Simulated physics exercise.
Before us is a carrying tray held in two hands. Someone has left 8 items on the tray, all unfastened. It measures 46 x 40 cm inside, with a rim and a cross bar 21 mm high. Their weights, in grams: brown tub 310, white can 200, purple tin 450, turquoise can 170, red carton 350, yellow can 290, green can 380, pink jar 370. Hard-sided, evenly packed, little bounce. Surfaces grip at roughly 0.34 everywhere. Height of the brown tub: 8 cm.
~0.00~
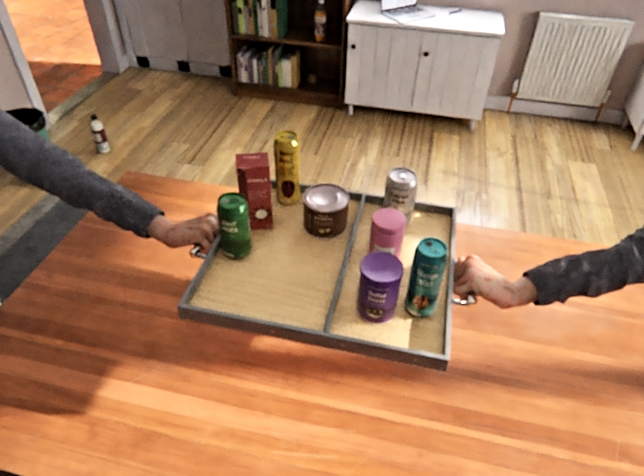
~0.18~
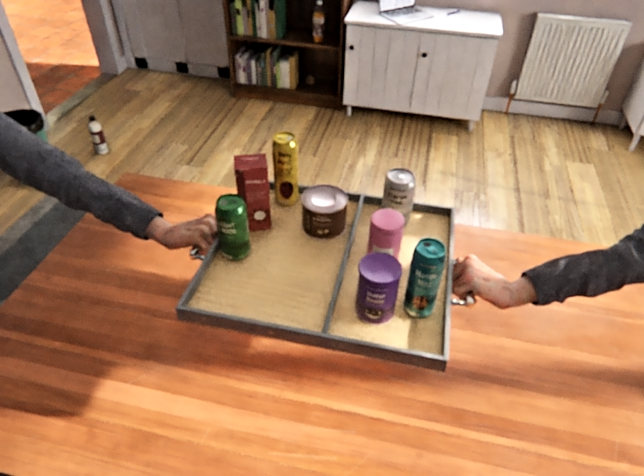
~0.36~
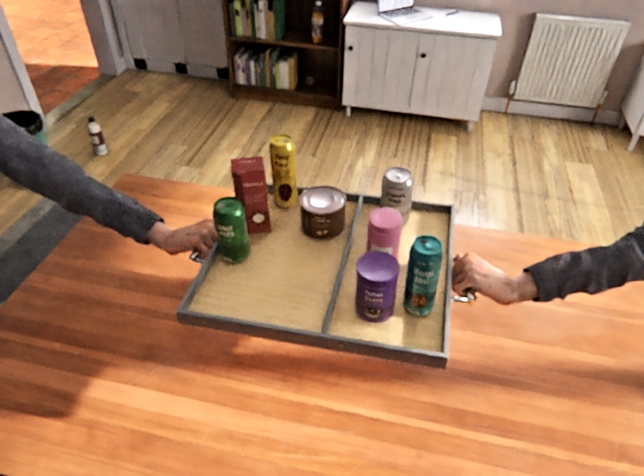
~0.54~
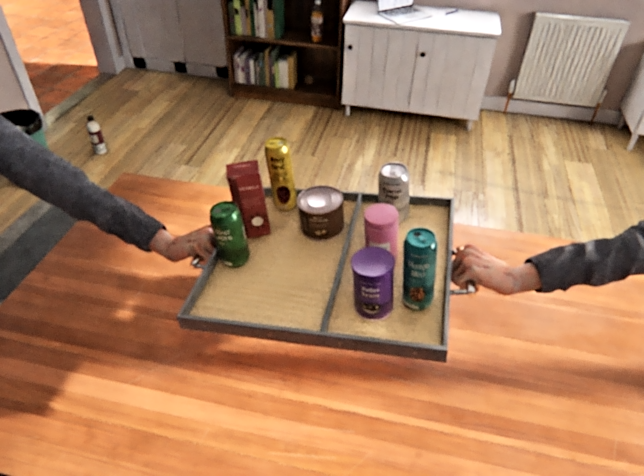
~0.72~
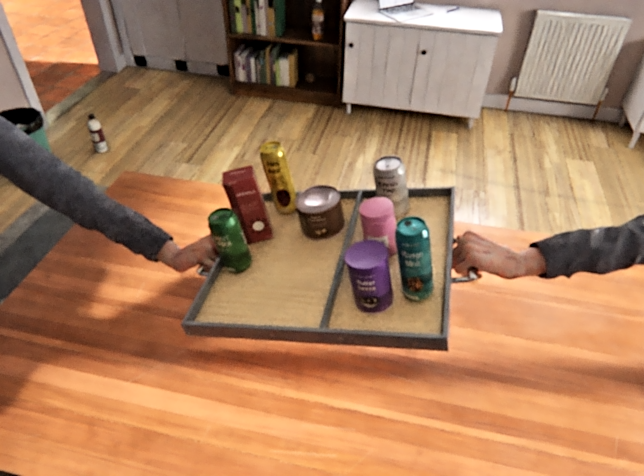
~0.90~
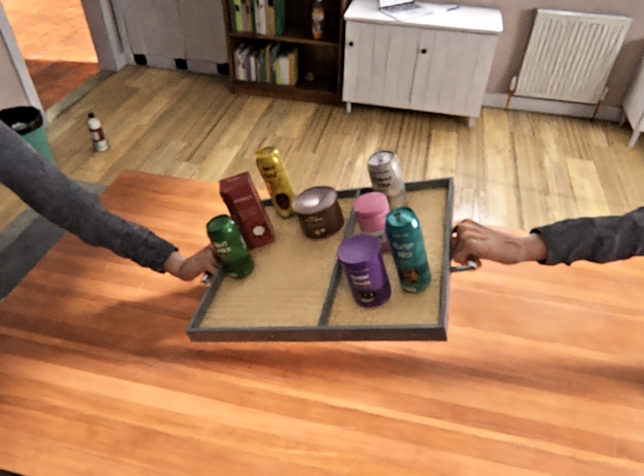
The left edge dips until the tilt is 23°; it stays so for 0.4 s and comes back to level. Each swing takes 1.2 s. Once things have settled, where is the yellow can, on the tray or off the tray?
The yellow can goes overboard.
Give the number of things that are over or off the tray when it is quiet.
That comes to 1.
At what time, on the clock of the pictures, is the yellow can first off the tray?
At about 1.3 s.
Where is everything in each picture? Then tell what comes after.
In the first picture, tray level; yellow can (287, 169); brown tub (326, 211).
In the second picture, tray level; purple tin (378, 290); turquoise can (424, 280).
In the third picture, tray tilted 2°, left edge down; red carton (252, 197); green can (232, 231).
In the fourth picture, tray tilted 6°, left edge down; pink jar (381, 234); brown tub (321, 213).
In the fifth picture, tray tilted 12°, left edge down; white can (391, 188); purple tin (371, 278).
In the sixth picture, tray tilted 18°, left edge down; yellow can (278, 183); turquoise can (409, 252).
After 1.30 s, tray tilted 23°, left edge down; yellow can tipped 50° from how it sat near (251, 197); turquoise can slid 4 cm; white can slid 3 cm.
After 1.60 s, tray tilted 23°, left edge down; yellow can now off the tray; brown tub slid 8 cm; turquoise can slid 5 cm.
At rest (3.4 s), off the tray, yellow can; not toppled but over 5 cm from the start, brown tub and turquoise can; the other 5 in place, give or take 5 cm. In the last view, yellow can near (196, 250).
